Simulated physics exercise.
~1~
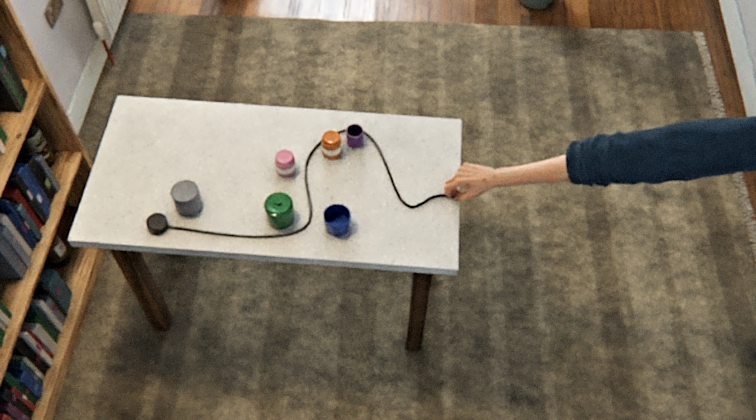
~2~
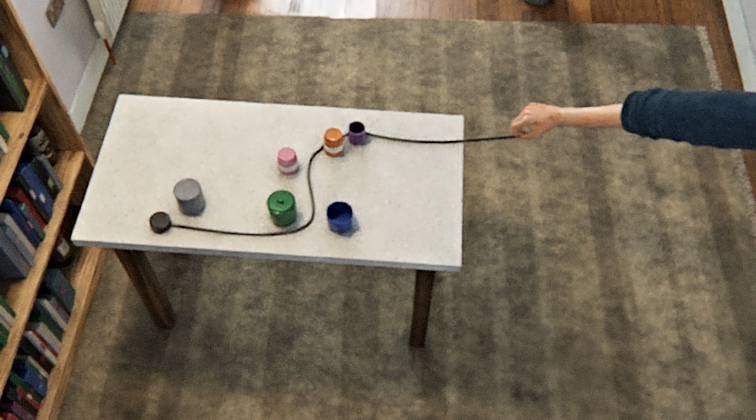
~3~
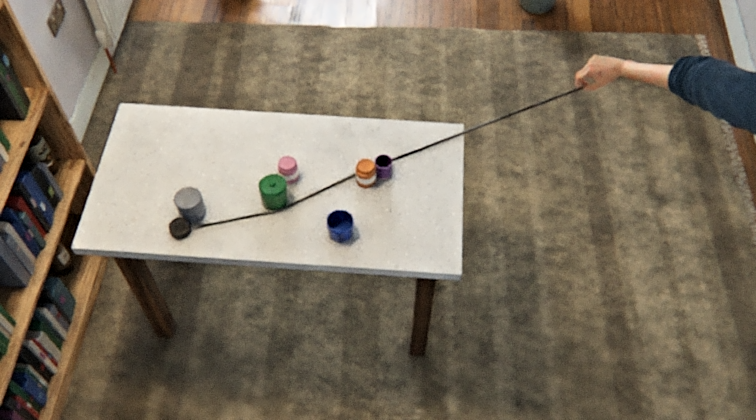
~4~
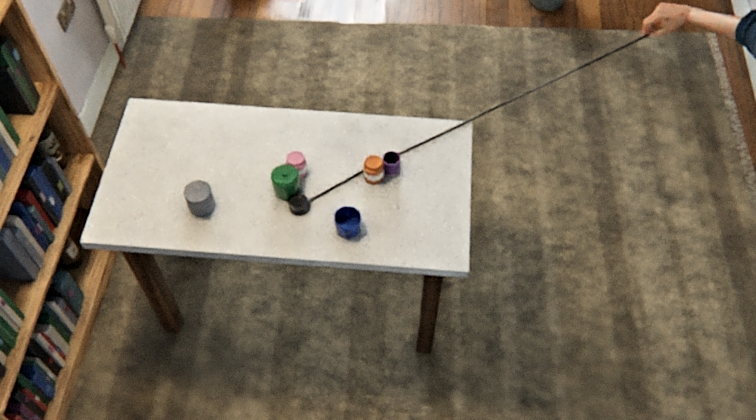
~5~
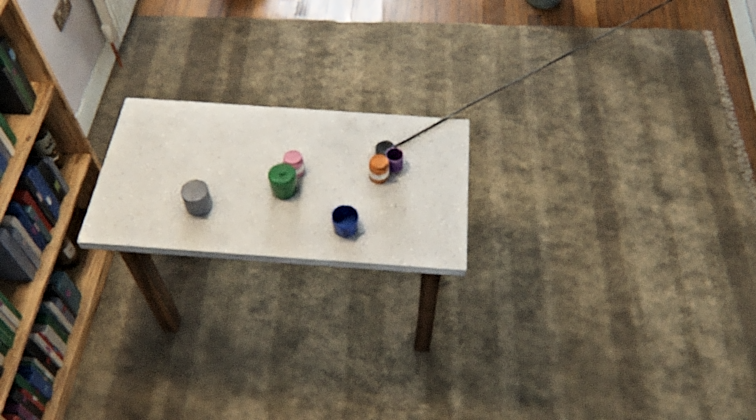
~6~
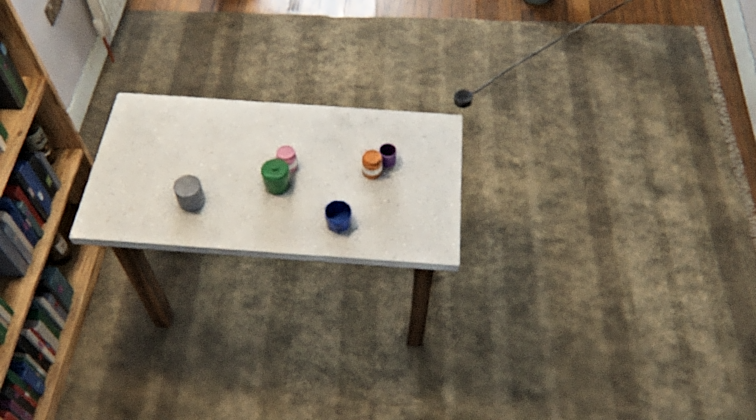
A hand pulls a black cord rightward, nudging several containers before its dark end leaves the table.
